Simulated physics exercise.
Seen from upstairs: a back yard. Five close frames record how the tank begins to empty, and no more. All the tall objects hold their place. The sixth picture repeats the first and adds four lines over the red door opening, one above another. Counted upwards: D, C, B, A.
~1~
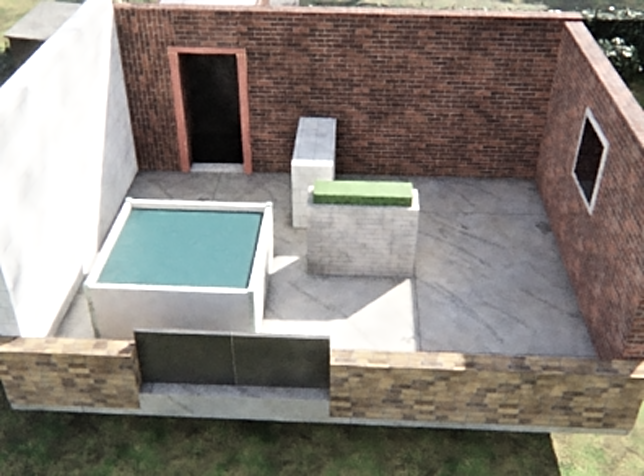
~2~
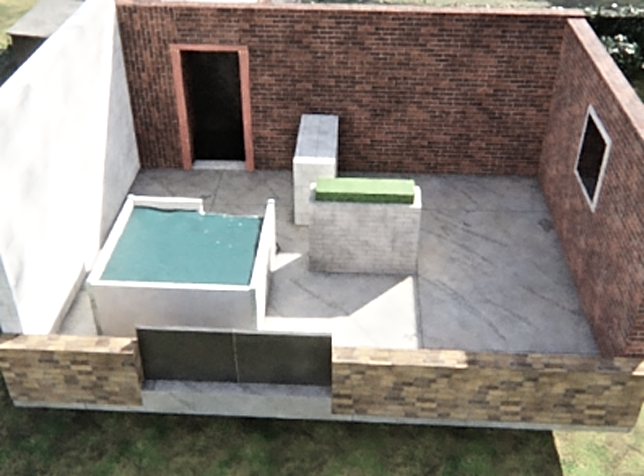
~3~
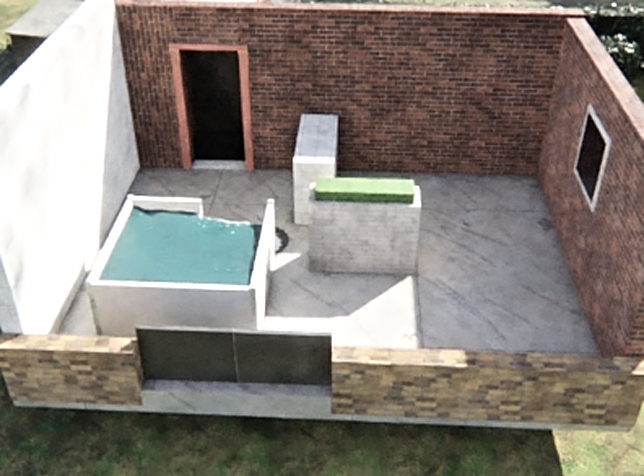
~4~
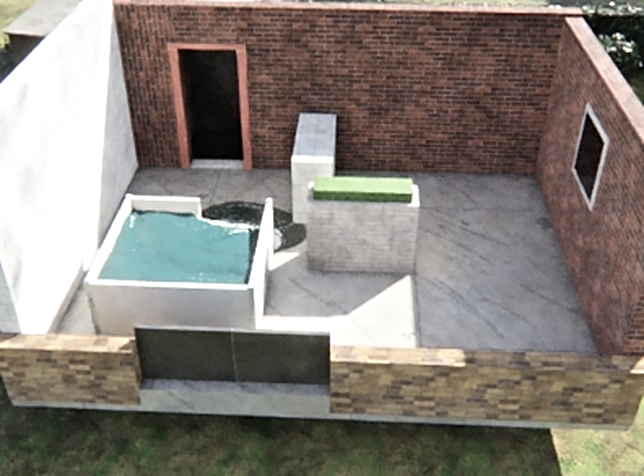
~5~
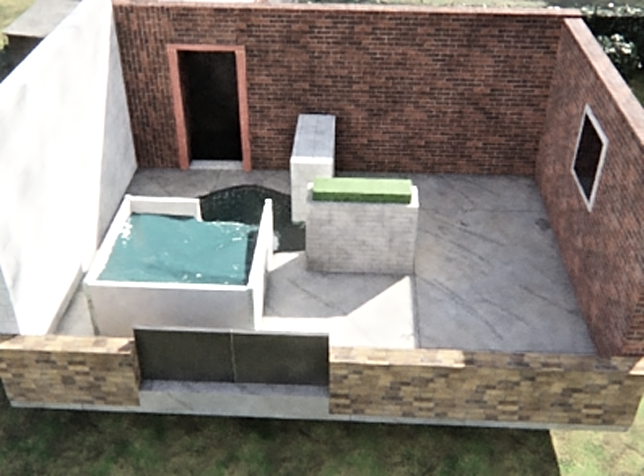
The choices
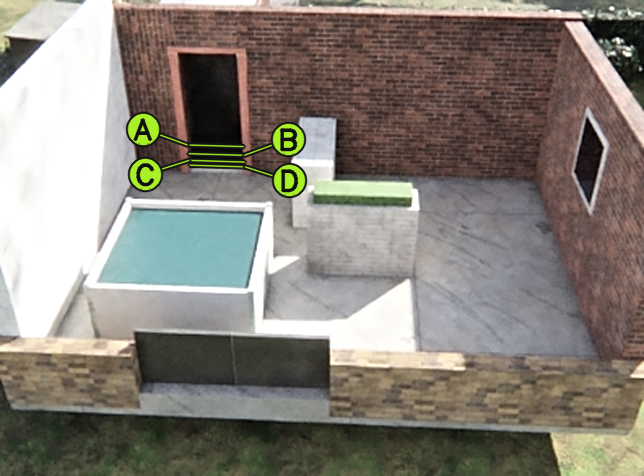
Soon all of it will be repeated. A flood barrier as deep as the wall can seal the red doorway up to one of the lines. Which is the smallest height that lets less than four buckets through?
B.
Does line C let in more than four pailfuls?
Yes.
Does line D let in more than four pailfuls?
Yes.
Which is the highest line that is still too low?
The answer is C.
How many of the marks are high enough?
Two.
On the marked copy, A at (215, 145); B at (216, 154); C at (216, 161); D at (217, 166); from the bottom up D, C, B, A.
If A is chosen, nothing gets over.
If B is chosen, a splash gets over, under a bucket.
If C is chosen, about 9 bucketfuls get in.
If D is chosen, dozens of bucketfuls pour in.
